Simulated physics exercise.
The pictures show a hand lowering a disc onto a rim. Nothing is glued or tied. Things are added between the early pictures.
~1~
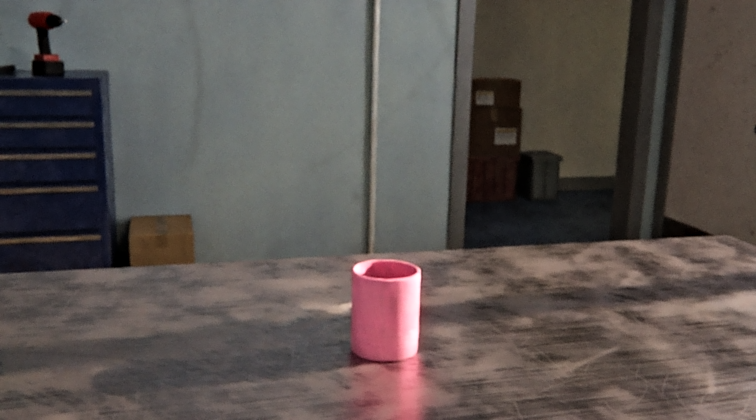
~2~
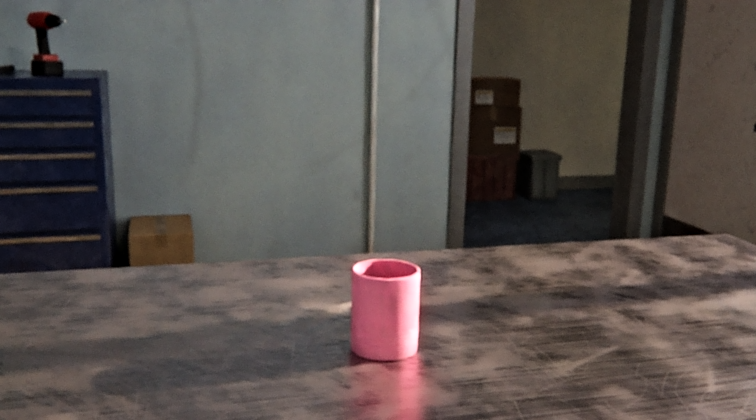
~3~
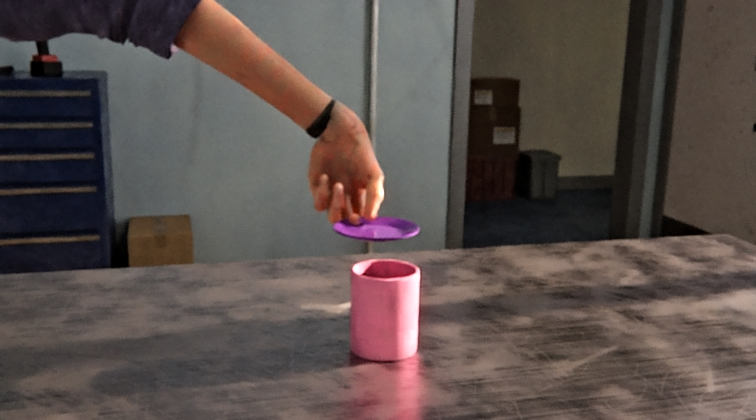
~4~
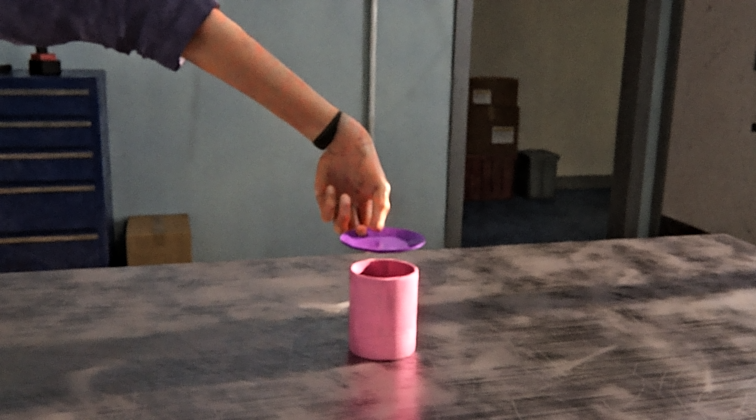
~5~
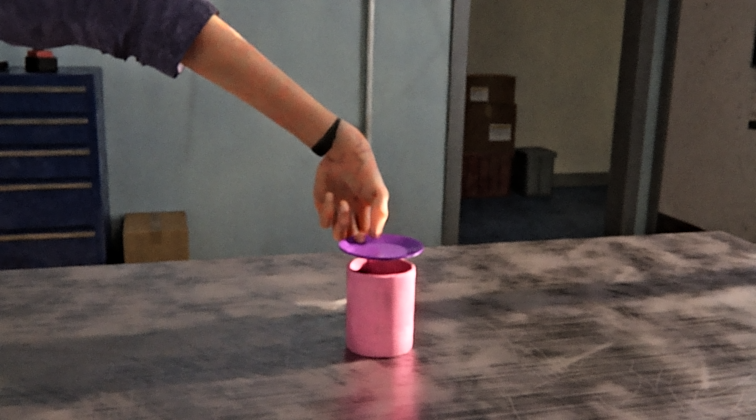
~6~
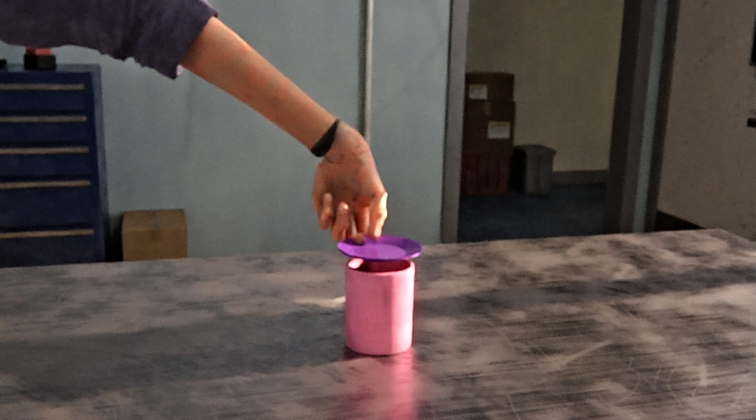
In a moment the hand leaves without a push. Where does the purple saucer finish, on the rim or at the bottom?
The purple saucer works as a lid.
Then, 0.10 s later than the last frame, purple saucer moving near (380, 259).
Then, 0.38 s later than the last frame, purple saucer sitting on the rim near (380, 259).
When it is over, the purple saucer rests on the rim, near (380, 259).
